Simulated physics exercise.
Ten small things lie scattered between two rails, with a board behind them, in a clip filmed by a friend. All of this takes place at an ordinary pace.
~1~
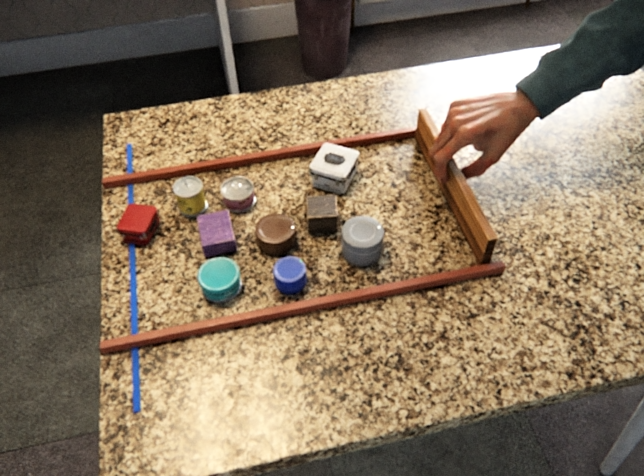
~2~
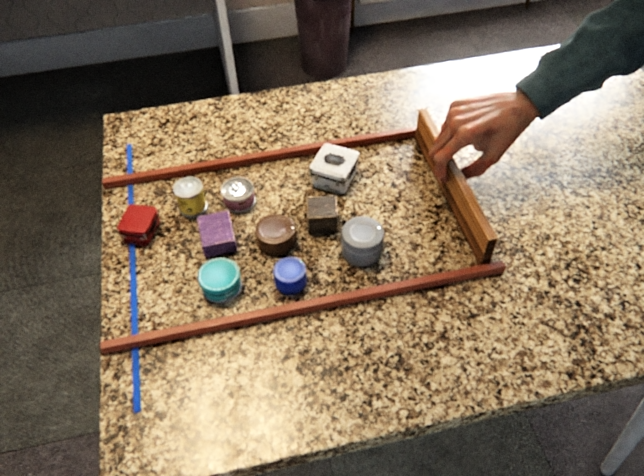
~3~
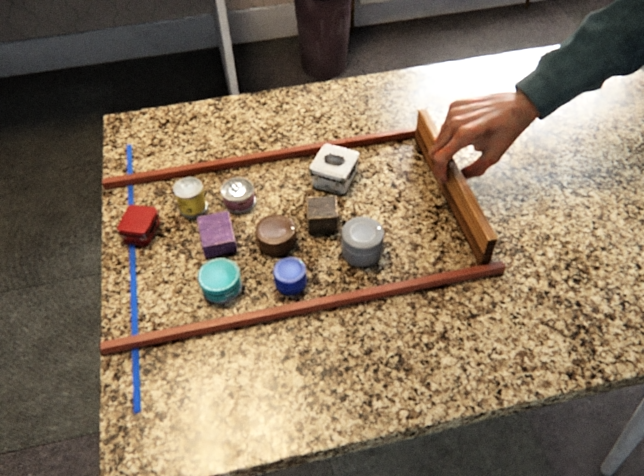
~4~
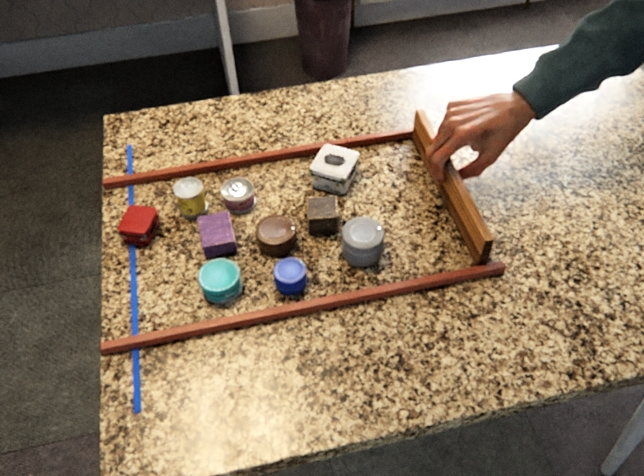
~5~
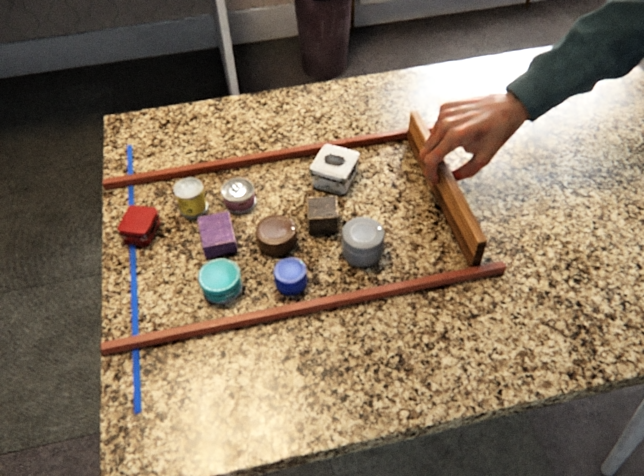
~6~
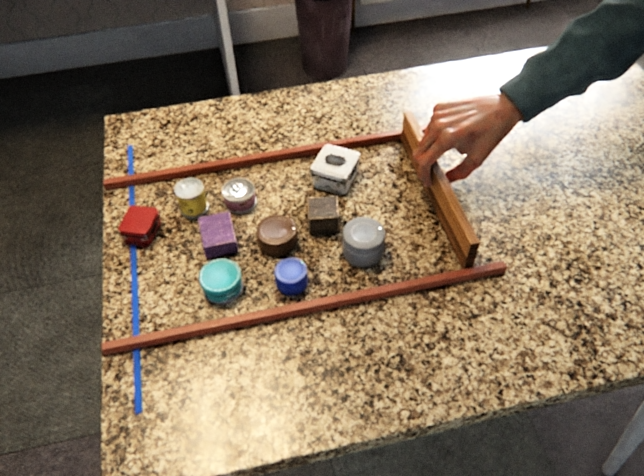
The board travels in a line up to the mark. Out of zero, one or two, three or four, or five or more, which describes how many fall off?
The answer is five or more.
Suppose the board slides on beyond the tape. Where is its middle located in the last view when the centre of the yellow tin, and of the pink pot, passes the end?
First near (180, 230), second near (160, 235).
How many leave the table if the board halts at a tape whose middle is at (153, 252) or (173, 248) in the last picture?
Floor count: 4; 2.
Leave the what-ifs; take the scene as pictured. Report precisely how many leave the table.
Total count: 6.
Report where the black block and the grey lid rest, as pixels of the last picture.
Middles: Around (115, 256) and around (109, 291).
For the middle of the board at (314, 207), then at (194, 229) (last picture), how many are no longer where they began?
First position 5; second position 10.
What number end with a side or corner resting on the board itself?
The count in contact is 4.
Soon after, none off yet; red case at rest near (141, 226); yellow tin at rest near (192, 198); turquoise pot at rest near (221, 282).
Then, none off yet; red case moving near (137, 227); yellow tin moved well along near (146, 200); turquoise pot moved about its own width near (188, 292).
By the end, the number that fall off is five or more; fallen, brown lid, pink pot, purple block, turquoise pot, yellow tin and red case.
